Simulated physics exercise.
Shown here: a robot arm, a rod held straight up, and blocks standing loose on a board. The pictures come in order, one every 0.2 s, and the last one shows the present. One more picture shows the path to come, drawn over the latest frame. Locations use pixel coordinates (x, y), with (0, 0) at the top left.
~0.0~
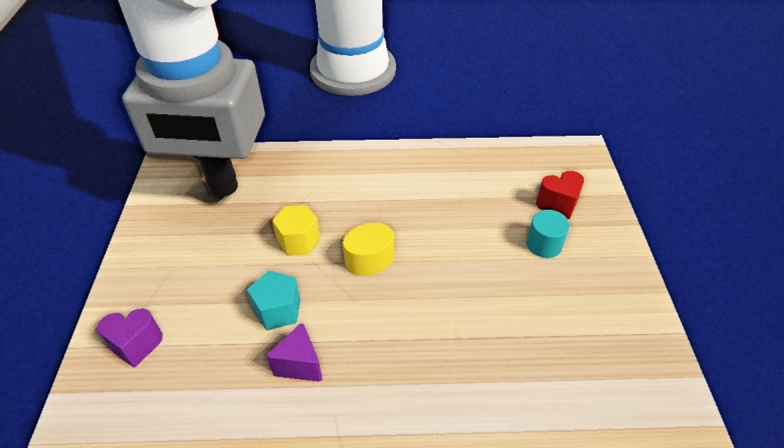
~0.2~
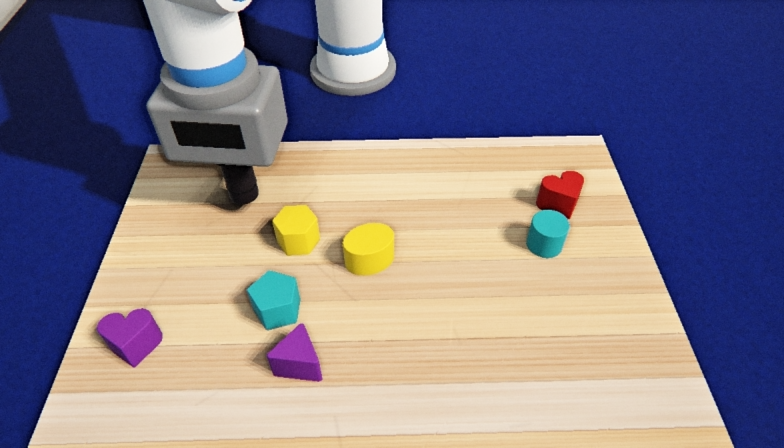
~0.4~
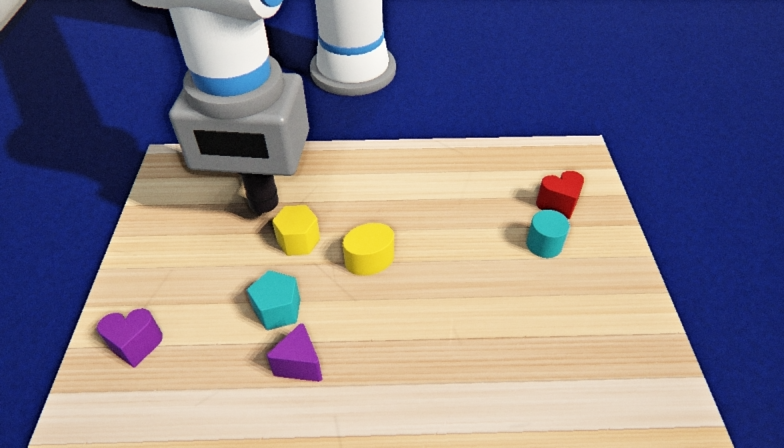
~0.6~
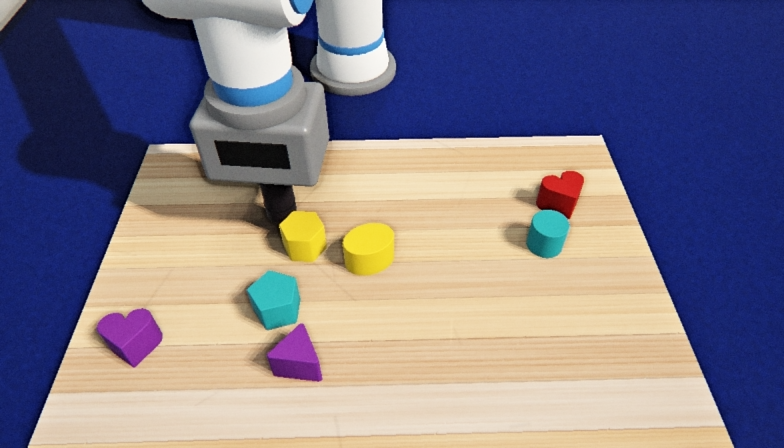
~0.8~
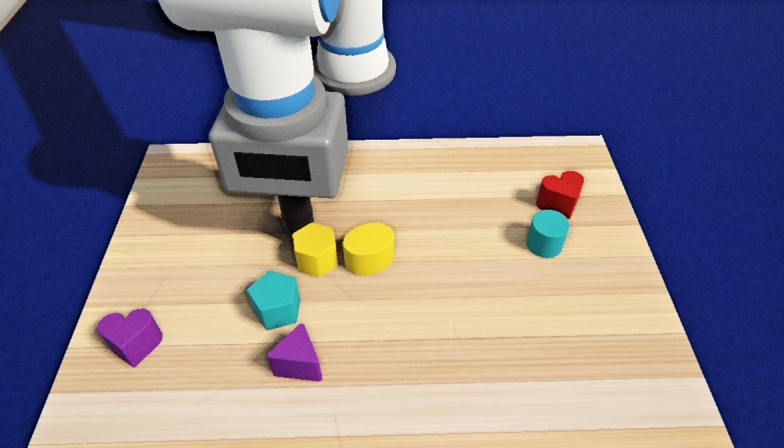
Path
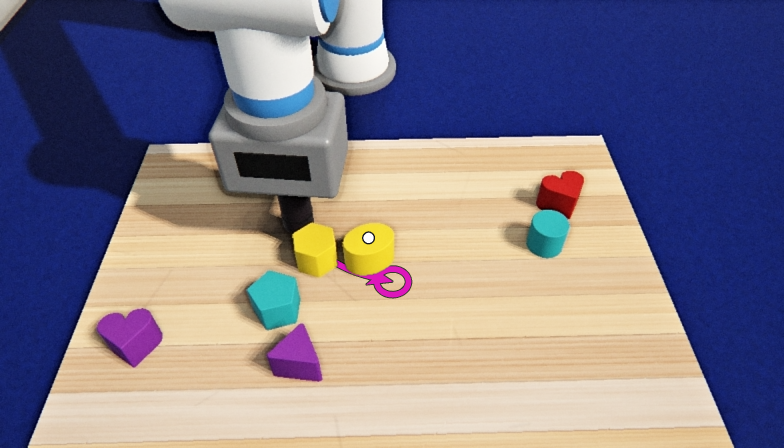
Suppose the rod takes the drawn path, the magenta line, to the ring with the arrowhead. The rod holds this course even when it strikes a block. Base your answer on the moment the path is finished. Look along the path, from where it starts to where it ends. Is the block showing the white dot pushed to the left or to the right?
Leftward.
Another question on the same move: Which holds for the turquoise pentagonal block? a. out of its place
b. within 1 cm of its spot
The answer is b.
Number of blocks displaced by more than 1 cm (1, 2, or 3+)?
Two blocks, no more.
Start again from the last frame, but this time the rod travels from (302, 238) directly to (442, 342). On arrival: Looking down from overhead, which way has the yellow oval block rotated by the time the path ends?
Anticlockwise.
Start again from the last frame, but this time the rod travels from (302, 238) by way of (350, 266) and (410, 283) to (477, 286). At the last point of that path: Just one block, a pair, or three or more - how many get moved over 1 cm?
Two blocks.
The line goes from (302, 238) via (340, 265), ending at (393, 282); the dot is on the yellow oval block.
What follows on the original path. One third of the way, rod (324, 243); yellow hexagon (331, 262), turned 25° clockwise; yellow oval block (374, 241), turned 25° anticlockwise.
Two thirds of the way, rod (356, 259); yellow hexagon (348, 283), turned 70° clockwise; yellow oval block (392, 242), turned 50° anticlockwise.
At the end, rod (393, 268); turquoise pentagonal block unmoved; yellow hexagon (354, 286), turned 95° clockwise; yellow oval block (418, 240), turned 100° anticlockwise.
